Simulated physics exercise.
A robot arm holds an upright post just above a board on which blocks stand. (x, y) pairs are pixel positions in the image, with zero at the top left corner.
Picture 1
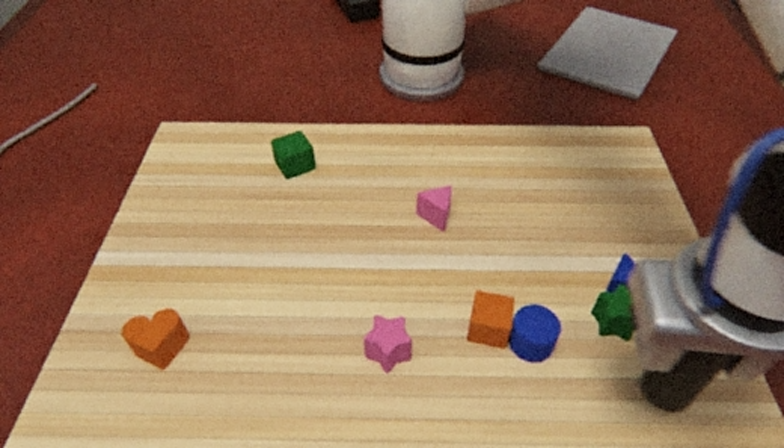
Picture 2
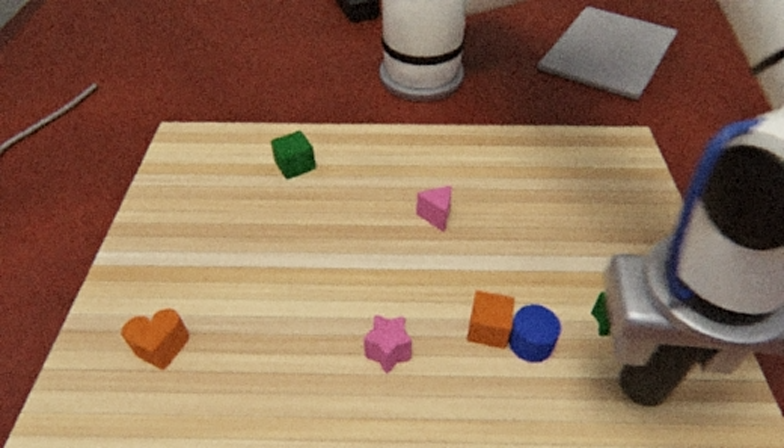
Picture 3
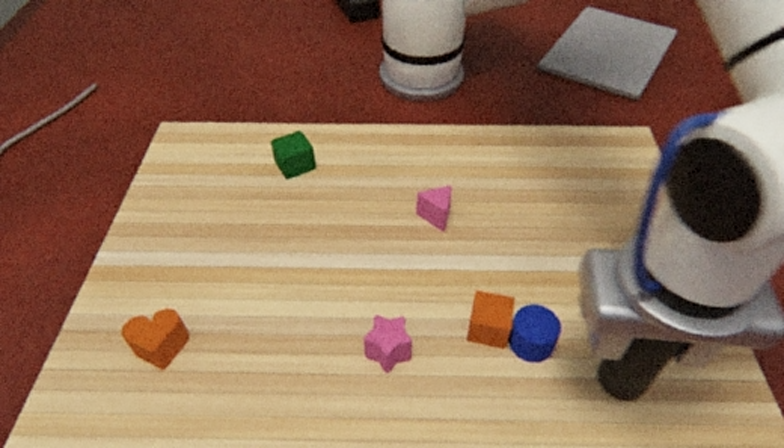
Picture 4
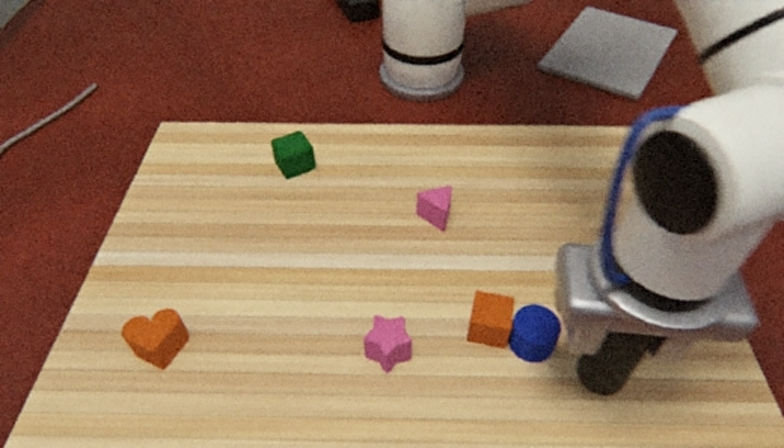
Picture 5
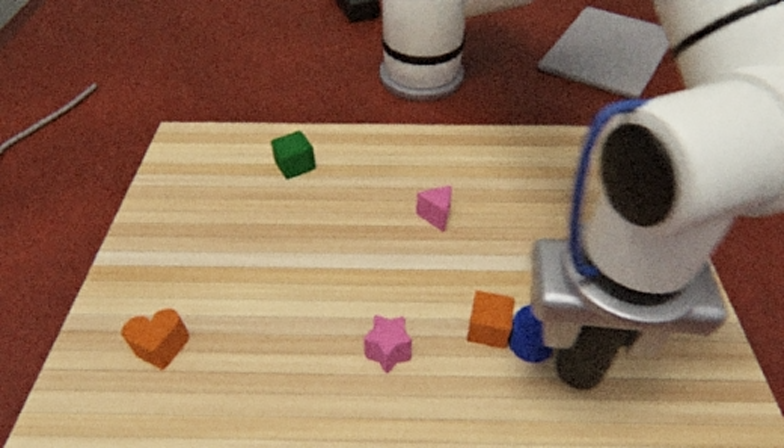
A robot arm moving slowly left above a wooden board toward a blue round block, while the colored blocks stay still.
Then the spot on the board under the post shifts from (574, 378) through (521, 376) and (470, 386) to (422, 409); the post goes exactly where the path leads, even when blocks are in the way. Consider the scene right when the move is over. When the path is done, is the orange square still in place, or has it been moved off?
In the end it has been moved.
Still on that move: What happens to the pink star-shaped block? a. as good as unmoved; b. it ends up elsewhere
That would be a.
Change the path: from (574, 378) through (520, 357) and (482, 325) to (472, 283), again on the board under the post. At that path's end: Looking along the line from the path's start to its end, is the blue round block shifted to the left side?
No, it doesn't check out.
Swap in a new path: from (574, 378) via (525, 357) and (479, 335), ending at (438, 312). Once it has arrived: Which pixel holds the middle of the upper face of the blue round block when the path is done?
My prediction: (490, 277).
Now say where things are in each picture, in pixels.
The first picture shows post's lower end (665, 390); pink star-shaped block (388, 332); orange square (493, 309); blue round block (538, 323).
The second picture shows post (643, 384); blocks still.
The third picture shows post (622, 379); blocks still.
The fourth picture shows post (600, 374); blocks still.
The fifth picture shows post (579, 369); pink star-shaped block (388, 332); orange square (493, 309); blue round block (538, 323).
What follows on the original path. One third of the way, post (523, 367); orange square (479, 301); blue round block (522, 315).
Two thirds of the way, post (471, 378); orange square (479, 301); blue round block (522, 315).
At the end, post (423, 400); pink star-shaped block still; orange square (479, 301); blue round block (522, 315).
